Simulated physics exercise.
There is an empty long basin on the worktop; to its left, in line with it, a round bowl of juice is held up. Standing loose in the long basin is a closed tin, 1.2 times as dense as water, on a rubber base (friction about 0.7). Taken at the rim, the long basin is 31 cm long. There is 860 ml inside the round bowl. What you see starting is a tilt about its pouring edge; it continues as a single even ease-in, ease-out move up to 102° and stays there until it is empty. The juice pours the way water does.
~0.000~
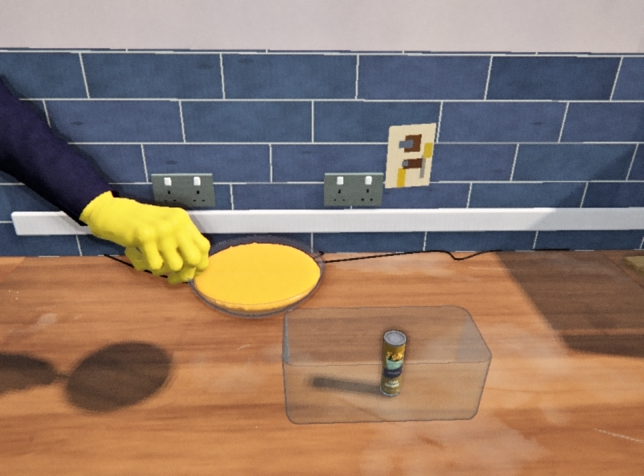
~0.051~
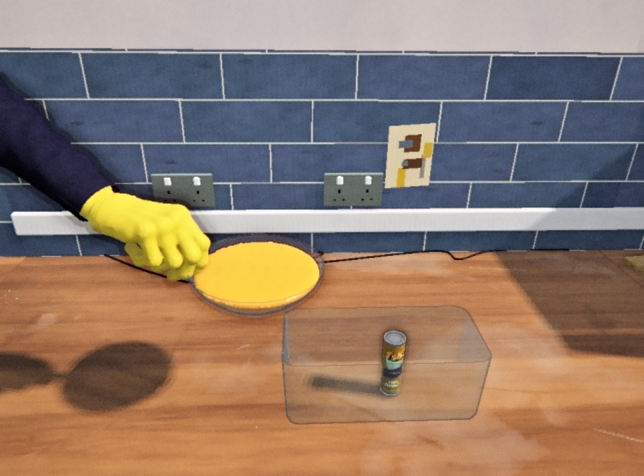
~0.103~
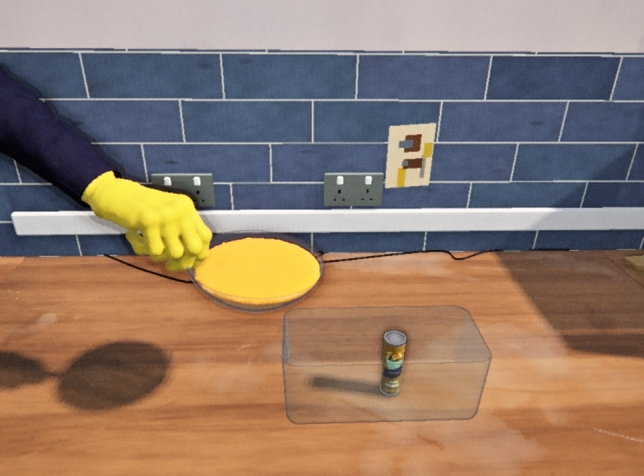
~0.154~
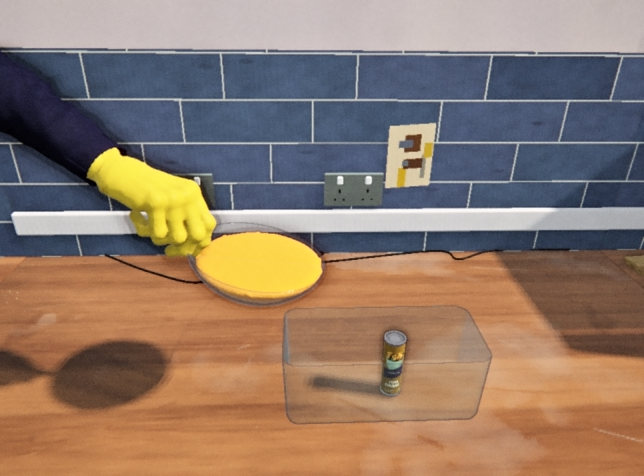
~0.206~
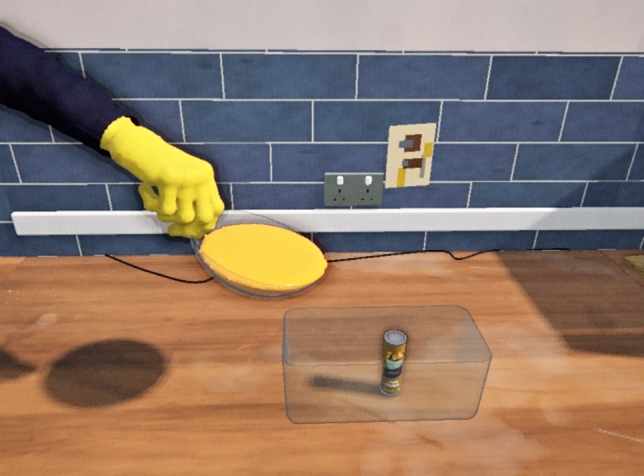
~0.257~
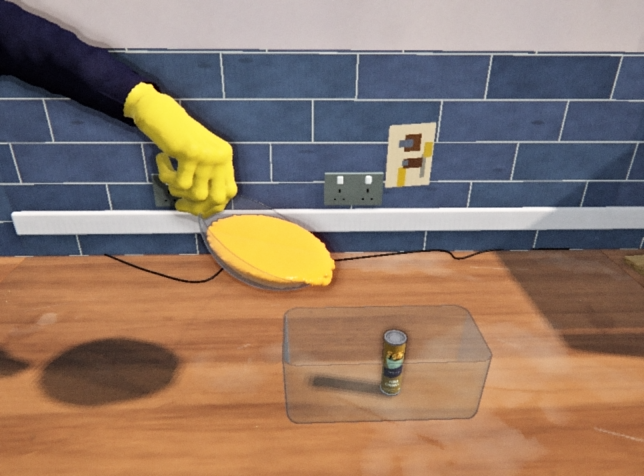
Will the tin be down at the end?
No: Looks to me like it holds out.
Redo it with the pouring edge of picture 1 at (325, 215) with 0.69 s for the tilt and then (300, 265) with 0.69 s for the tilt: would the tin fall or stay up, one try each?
First it stays on its base; then it tips over.
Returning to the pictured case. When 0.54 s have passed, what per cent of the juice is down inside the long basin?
Close to 26 in a hundred.
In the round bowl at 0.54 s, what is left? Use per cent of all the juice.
Roughly 4 %.
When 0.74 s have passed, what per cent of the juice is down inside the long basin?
Some 88 per cent.
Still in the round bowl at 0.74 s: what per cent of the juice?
Share remaining: Approx. 0 %.
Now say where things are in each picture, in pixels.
In the first picture, it leans 0°; its right rim is at (324, 266); the juice meets the walls at (194, 271) and (320, 269); the long basin's rim runs from (284, 336) to (479, 333); the tin's top is at (395, 340).
In the second picture, it leans 1°; its right rim is at (324, 266); the juice meets the walls at (194, 269) and (319, 268).
In the third picture, it leans 6°; its right rim is at (324, 266); the juice meets the walls at (195, 263) and (320, 266).
In the fourth picture, it leans 12°; its right rim is at (324, 267); the juice meets the walls at (196, 253) and (322, 262).
In the fifth picture, it leans 21°; its right rim is at (324, 267); the juice meets the walls at (201, 241) and (317, 259); 3 per cent is over the edge.
In the sixth picture, it leans 31°; its right rim is at (323, 266); the juice meets the walls at (208, 229) and (303, 247); 10 per cent is over the edge.
Then, 0.54 s in, the tilt is 90° and 4 per cent is still to pour; the tin stands where it began.
Then, 0.74 s in, the tilt is 102° and 0 per cent is still to pour; the tin stands where it began.
Then, 0.96 s in, the tilt is 102° and 0 per cent is still to pour; the tin stands where it began.
Then, 1.19 s in, the tilt is 102° and 0 per cent is still to pour; the tin stands where it began.
Finally, the tin stands where it began.
